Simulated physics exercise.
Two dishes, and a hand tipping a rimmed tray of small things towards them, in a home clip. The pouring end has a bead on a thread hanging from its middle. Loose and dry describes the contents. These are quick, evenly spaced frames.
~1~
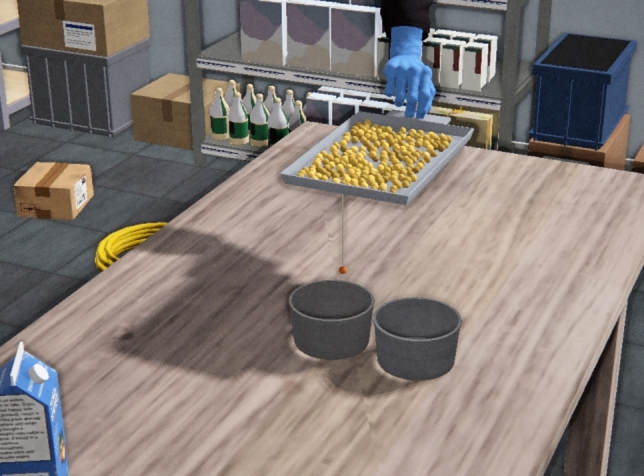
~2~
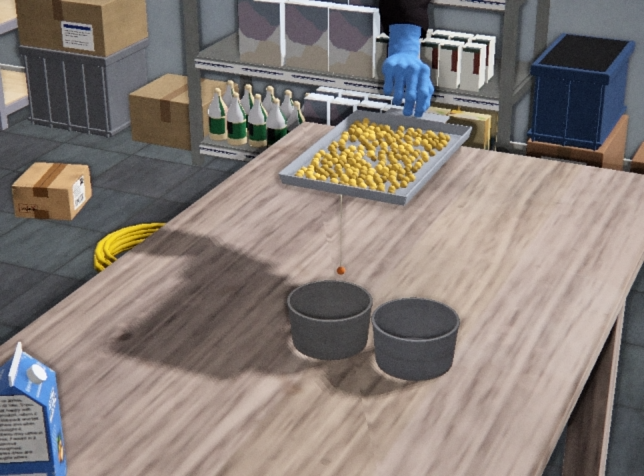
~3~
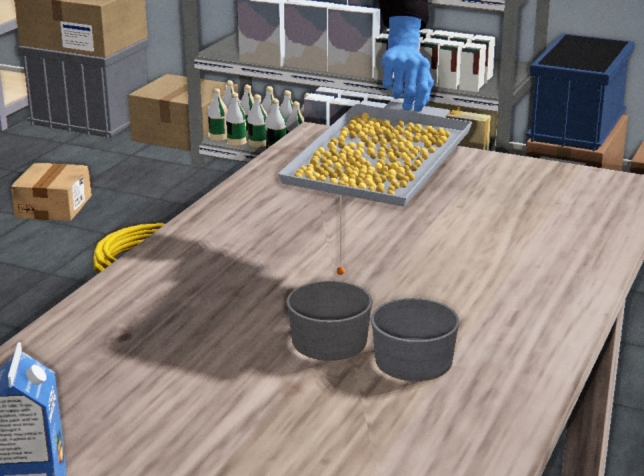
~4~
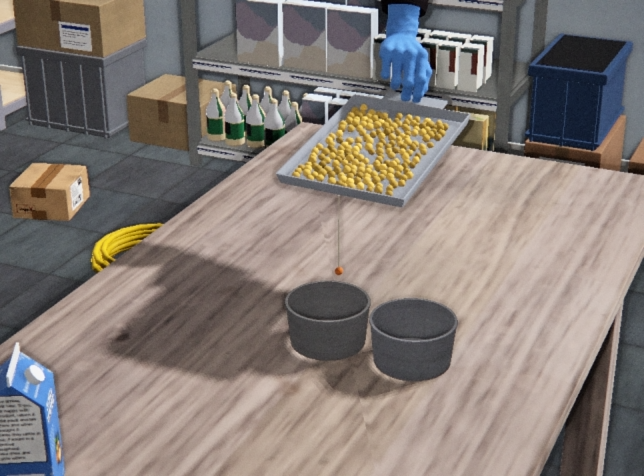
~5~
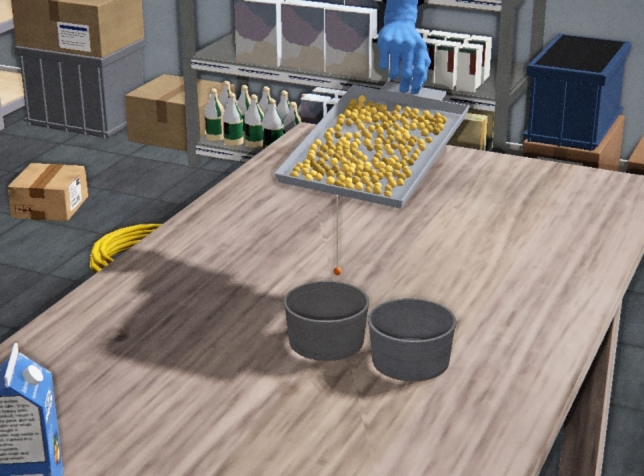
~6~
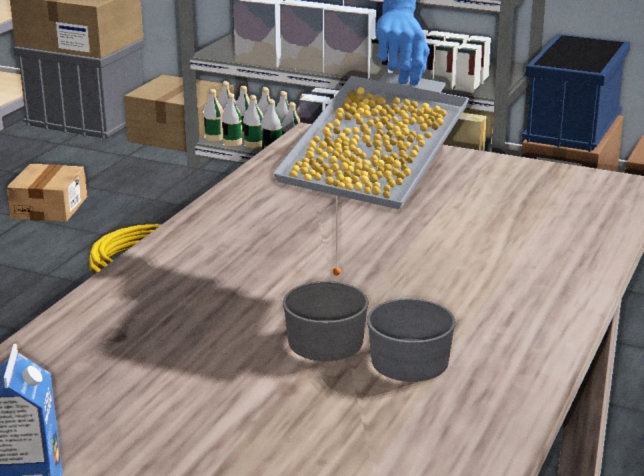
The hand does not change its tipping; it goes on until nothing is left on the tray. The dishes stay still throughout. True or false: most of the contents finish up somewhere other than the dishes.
False.
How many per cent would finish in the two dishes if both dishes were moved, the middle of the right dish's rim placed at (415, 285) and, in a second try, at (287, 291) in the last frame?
Roughly 10% first, roughly 20% second.
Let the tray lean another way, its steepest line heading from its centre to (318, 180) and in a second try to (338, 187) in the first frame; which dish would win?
So, first the left-side one, then the left-side one.
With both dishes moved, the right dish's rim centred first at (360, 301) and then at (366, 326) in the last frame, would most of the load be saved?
In the first position past half, in the second past half.
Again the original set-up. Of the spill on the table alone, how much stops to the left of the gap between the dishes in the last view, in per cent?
It works out at some 70 percent.
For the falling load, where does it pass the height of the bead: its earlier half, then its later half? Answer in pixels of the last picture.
The leading part at (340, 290), the rest of it at (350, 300).
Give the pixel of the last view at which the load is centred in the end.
Last view, centre at rest - approx. (331, 337).
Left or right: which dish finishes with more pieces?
Observation: The greater share ends in the dish at the left.
Soon after the last picture, tray tipped steeply; all on the tray.
A little later, tray tipped right over; all on the tray.
Later still, tray tipped past a quarter turn; about a quarter in the right dish; about two thirds in the left dish; about a quarter outside both; a stray few in the air.
At rest, tray tipped past a quarter turn; about a quarter in the right dish; about two thirds in the left dish; about a quarter outside both; a stray few in the air.
